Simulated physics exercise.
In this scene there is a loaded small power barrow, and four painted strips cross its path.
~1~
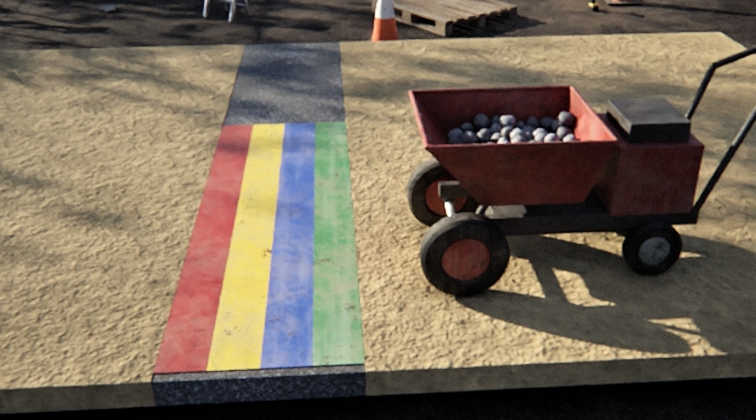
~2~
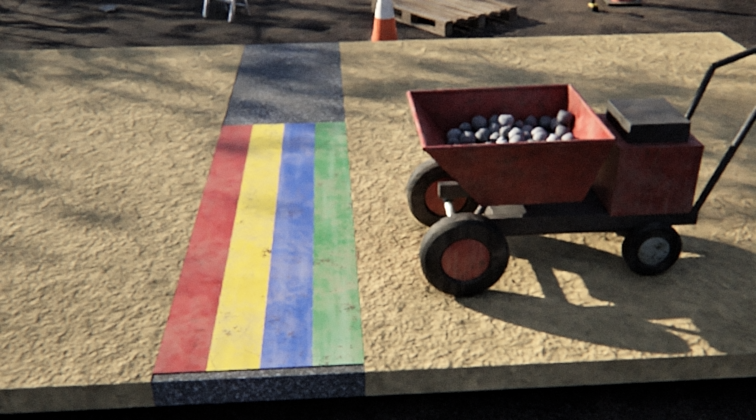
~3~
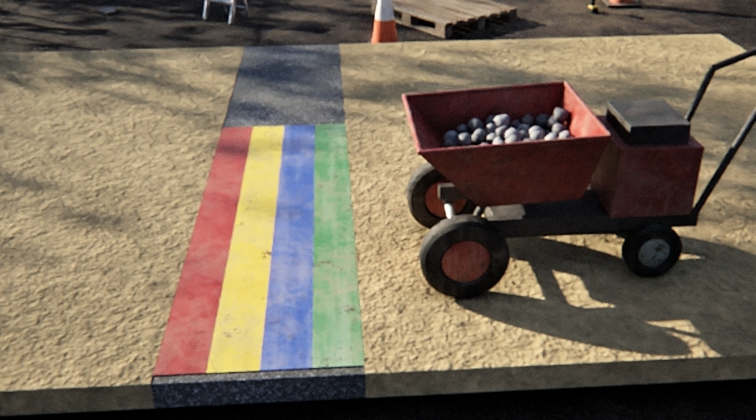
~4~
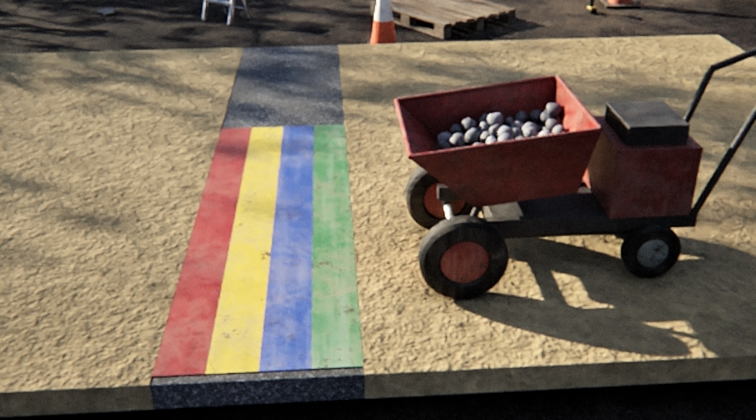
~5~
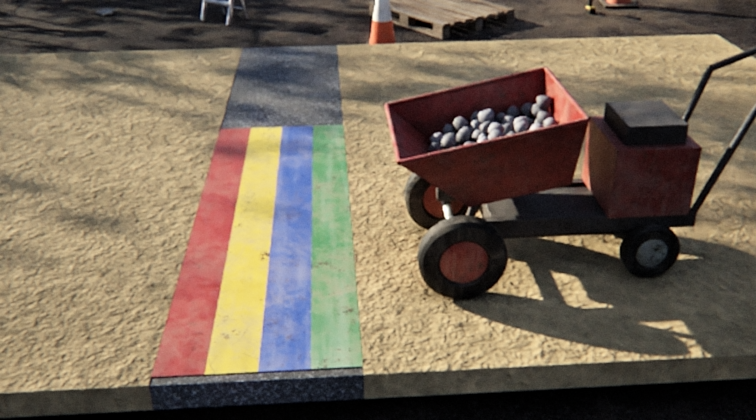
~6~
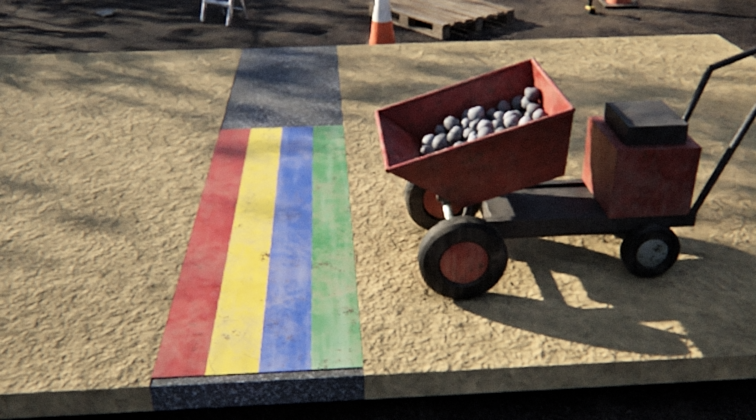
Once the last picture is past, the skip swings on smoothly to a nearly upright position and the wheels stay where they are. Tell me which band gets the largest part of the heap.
I would say the blue band gets the largest part.
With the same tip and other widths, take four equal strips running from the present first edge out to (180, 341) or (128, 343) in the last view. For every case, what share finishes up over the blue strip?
Shares: About 30 per cent; about 30 per cent.
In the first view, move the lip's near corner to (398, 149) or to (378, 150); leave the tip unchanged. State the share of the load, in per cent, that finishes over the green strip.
It comes out near 0 in a hundred for the first and near 0 in a hundred for the second.
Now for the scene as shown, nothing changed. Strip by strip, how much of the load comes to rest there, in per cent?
Green strip around 15, blue strip around 35, yellow strip around 20, red strip around 10.
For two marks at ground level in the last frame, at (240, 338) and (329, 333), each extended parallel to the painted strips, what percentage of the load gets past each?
I'd say about 30 and about 80 in a hundred.
Soon, skip tipped steeply; all in the skip.
A while on, skip tipped right over; about two thirds in the skip; a small part over the green strip; about a quarter over the blue strip.
Towards the end, skip tipped right over; a small part in the skip; a small part over the green strip; about a third over the blue strip; about a quarter over the yellow strip; a small part over the red strip; a stray few off the paint.
Finally, skip tipped right over; a small part in the skip; a small part over the green strip; about a third over the blue strip; about a quarter over the yellow strip; a small part over the red strip; a small part off the paint.
